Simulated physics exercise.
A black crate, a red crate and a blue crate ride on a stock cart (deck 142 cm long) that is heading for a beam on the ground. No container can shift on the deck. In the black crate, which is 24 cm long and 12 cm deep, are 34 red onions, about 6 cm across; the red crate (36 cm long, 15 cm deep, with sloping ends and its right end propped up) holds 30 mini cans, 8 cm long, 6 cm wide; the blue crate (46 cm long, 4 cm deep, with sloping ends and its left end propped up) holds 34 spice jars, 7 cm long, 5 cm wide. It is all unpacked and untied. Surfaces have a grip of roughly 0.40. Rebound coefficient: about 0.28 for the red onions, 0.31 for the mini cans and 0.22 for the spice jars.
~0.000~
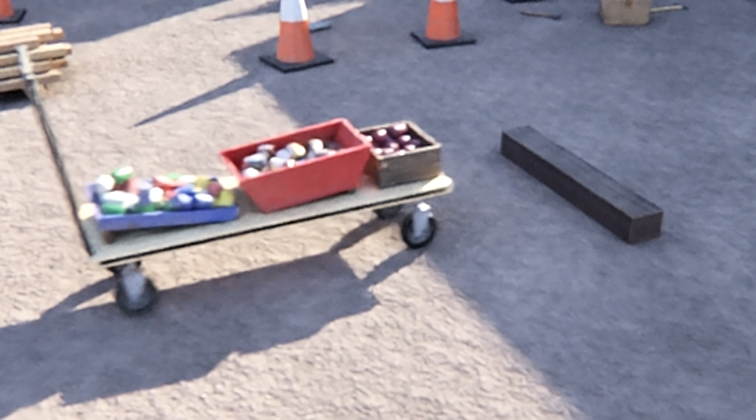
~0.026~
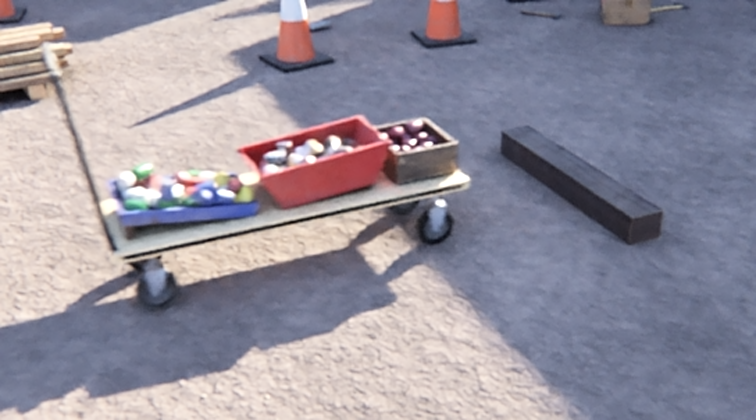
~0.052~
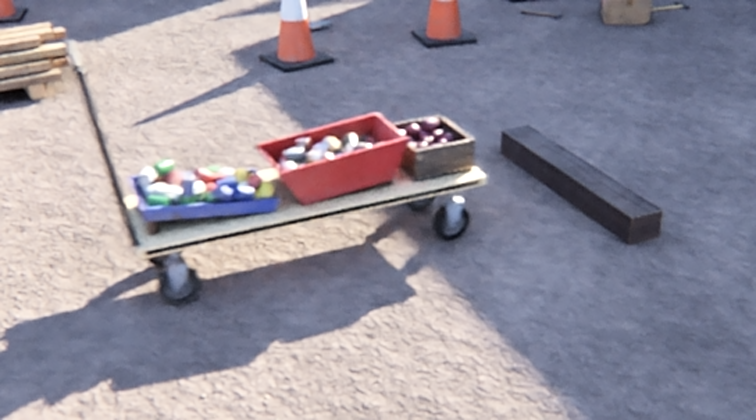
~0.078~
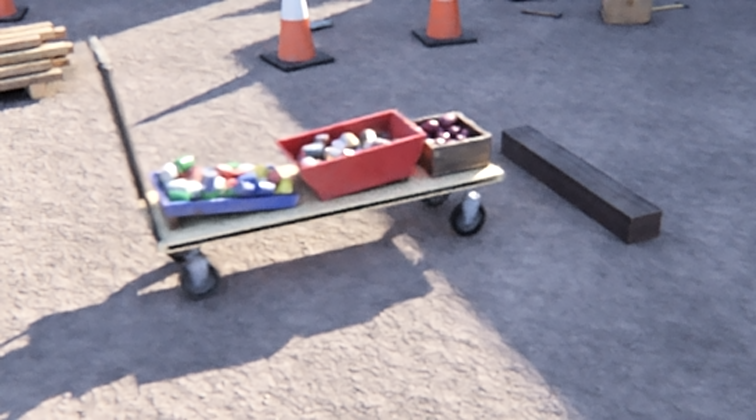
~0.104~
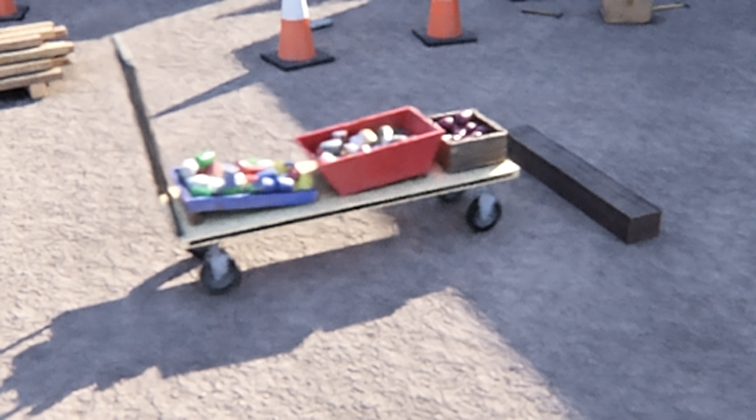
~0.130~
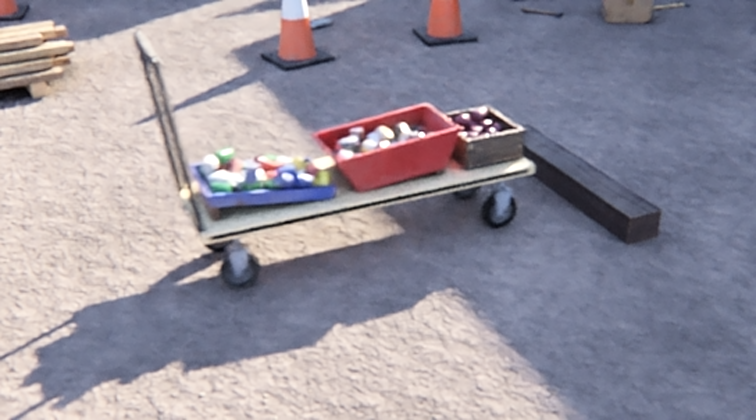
On sunlit, rough ground near traffic cones and stacked wood, a flat cart carrying a blue crate of small colourful items, a red crate of small cans and a crate of red onions rolls steadily right, closer to a dark beam.
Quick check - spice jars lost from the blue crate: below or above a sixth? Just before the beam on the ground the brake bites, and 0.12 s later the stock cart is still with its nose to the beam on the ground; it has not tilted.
Retained: Below five sixths.
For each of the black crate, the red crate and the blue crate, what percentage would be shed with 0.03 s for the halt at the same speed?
Black crate 10, red crate 30, blue crate 40 %.
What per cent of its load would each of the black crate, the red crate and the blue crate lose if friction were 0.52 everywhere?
Black crate 0, red crate 0, blue crate 40 per cent.
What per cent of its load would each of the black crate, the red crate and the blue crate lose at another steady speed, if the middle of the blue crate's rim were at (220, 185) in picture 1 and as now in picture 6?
Result - black crate: 0 per cent; red crate: 0 per cent; blue crate: 10 per cent.
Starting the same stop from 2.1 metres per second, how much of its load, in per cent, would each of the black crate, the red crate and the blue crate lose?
Black crate 0 %, red crate 0 %, blue crate 20 %.
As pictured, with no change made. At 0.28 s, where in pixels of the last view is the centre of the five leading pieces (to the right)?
Near (562, 124) in pixels.
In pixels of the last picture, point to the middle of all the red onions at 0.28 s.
Centre approx. at (545, 121).
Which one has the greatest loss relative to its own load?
It is the blue crate.
After 0.18 s, it begins to slow.
After 0.28 s, 0 of 34 out of the black crate, 0 of 30 out of the red crate and 0 of 34 out of the blue crate.
After 0.40 s, 1 of 34 out of the black crate, 0 of 30 out of the red crate and 6 of 34 out of the blue crate.
After 0.63 s, 2 of 34 out of the black crate, 2 of 30 out of the red crate and 10 of 34 out of the blue crate.
When it is over (at 1.13 s), 2 of 34 out of the black crate, 3 of 30 out of the red crate and 12 of 34 out of the blue crate. Asked share, 12 of 34, 35 per cent.
